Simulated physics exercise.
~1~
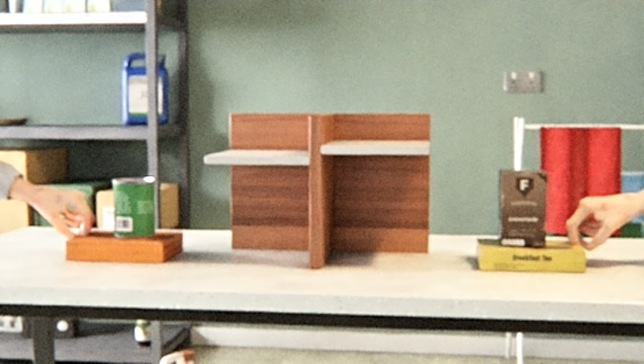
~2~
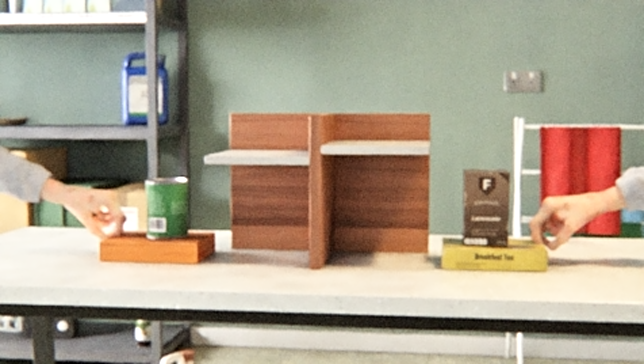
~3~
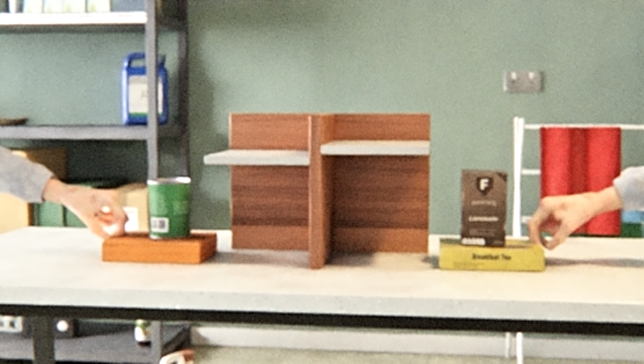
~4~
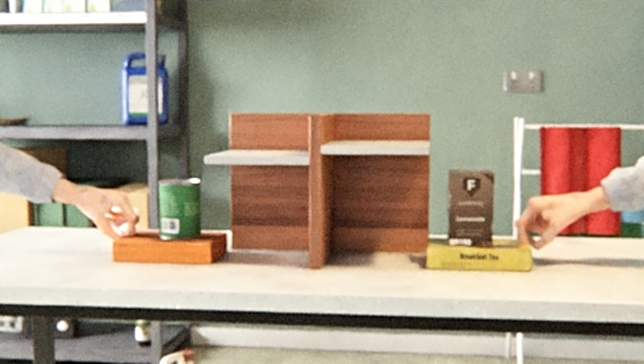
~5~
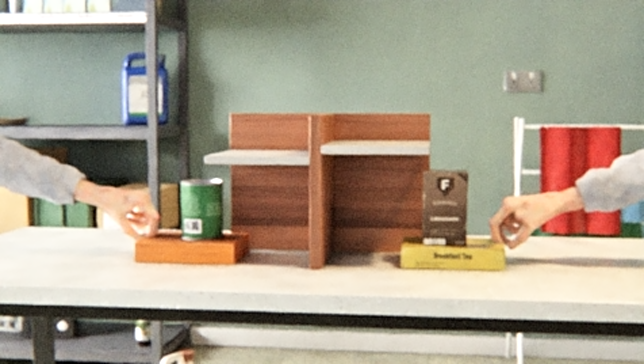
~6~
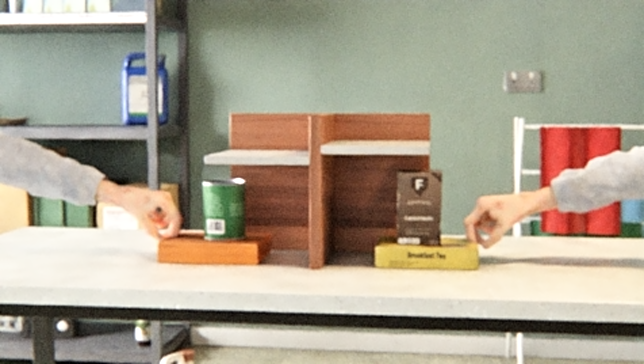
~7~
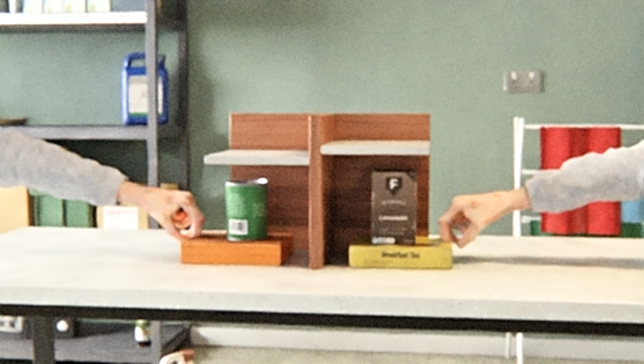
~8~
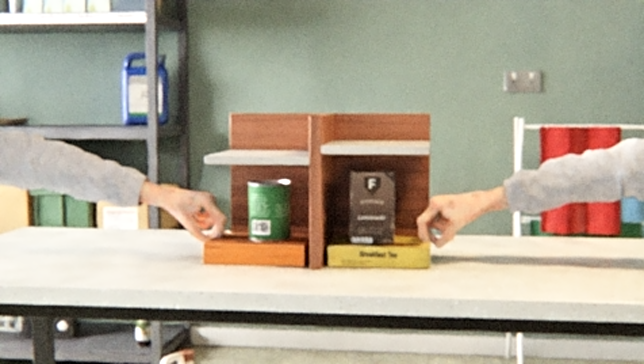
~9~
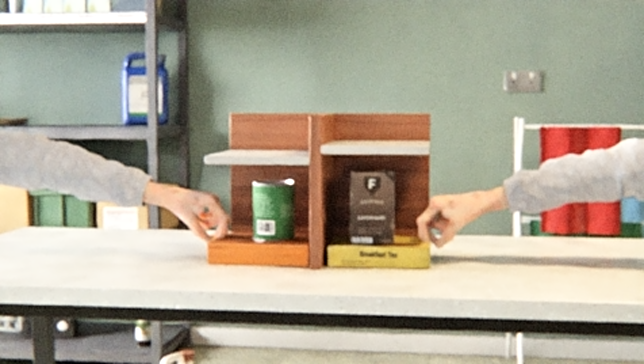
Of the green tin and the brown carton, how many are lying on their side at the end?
None of them are. The green tin and the brown carton both still stand upright beneath the shelves.
